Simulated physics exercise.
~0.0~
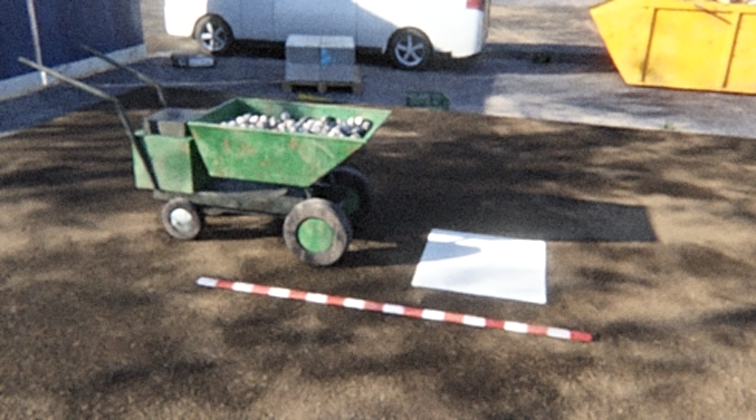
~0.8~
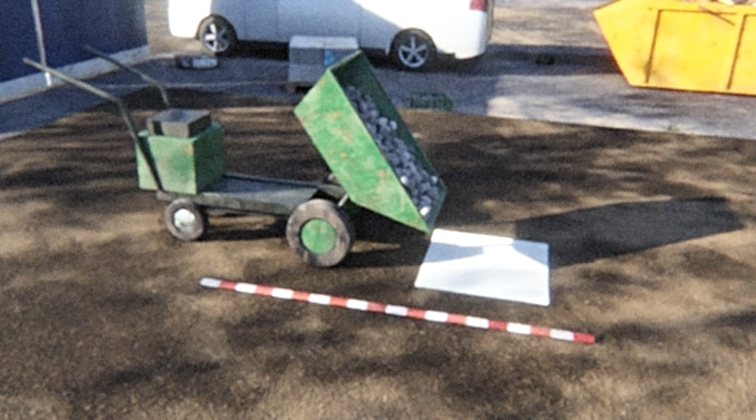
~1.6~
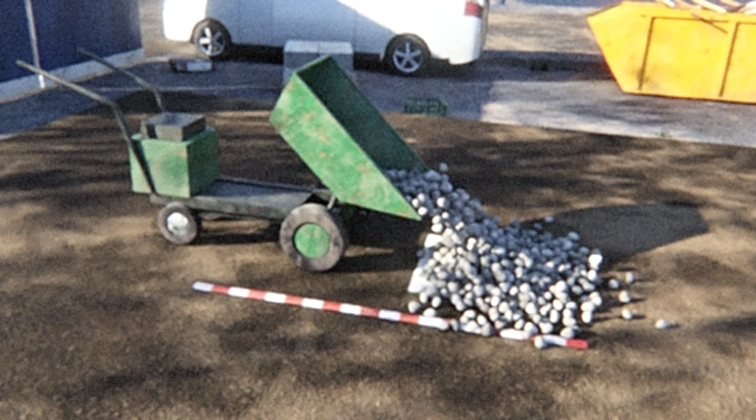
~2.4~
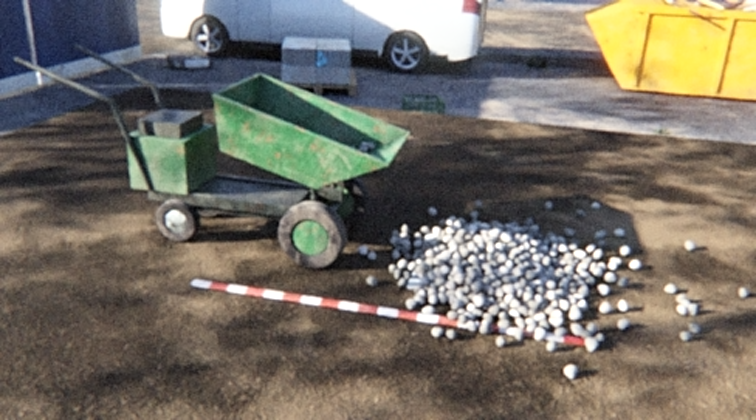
To begin with, a green motor barrow loaded with rounded grey stones stands on dark ground, with a white sheet lying ahead of it to the right and a red and white striped pole in front. The skip tips steeply forward while most of the stones still sit inside, bunched toward its lower lip. Then they pour out to the right, spreading over the sheet and the end of the pole. Finally the skip swings back down but stays slightly tilted, almost empty. A broad heap covers the sheet, with many stones lying beyond its edges and a few scattered farther right.
